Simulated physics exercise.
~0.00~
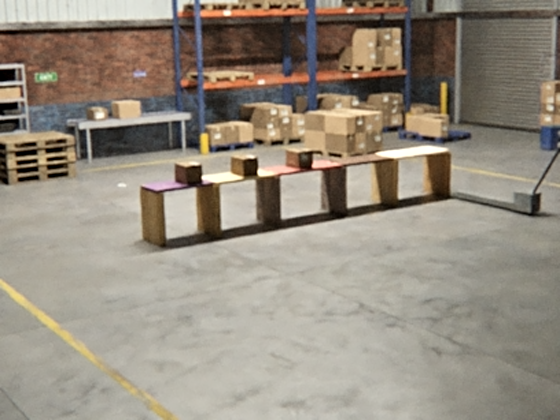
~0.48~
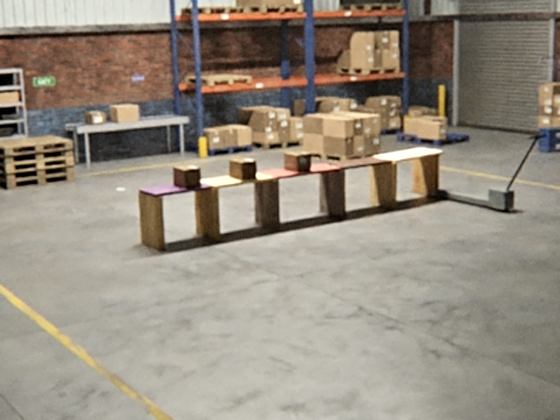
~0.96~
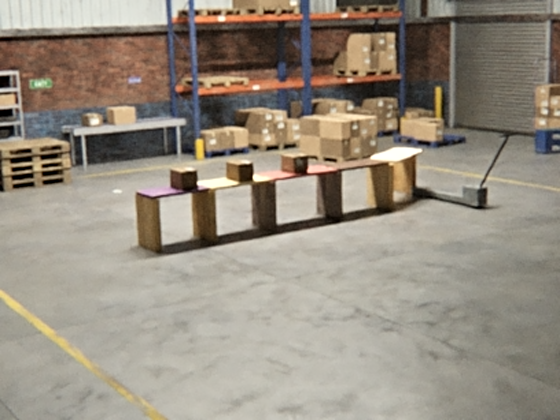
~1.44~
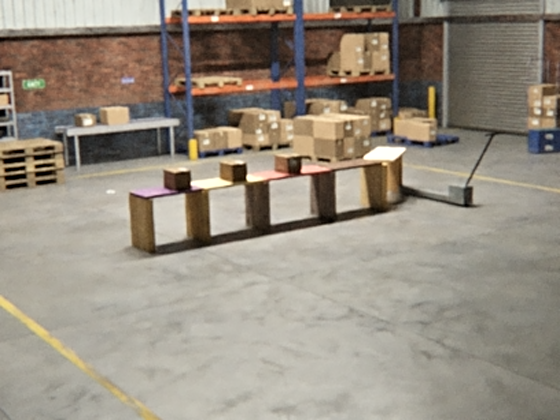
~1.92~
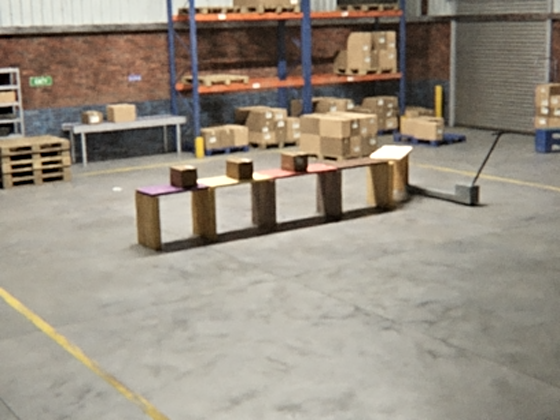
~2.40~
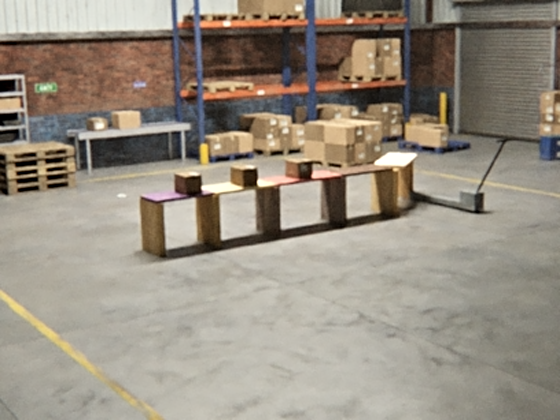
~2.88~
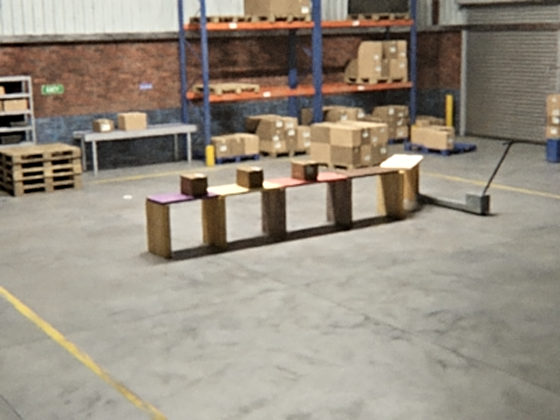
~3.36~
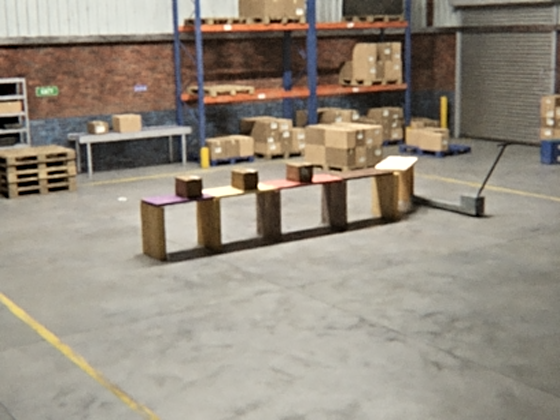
In the video, a row of upright timber slabs carries loose boards and three small cartons in a warehouse as a low jack slides left into the right end, slightly shifting the last upright and tilting its pale board; everything stays standing, the purple and red boards unmoved.
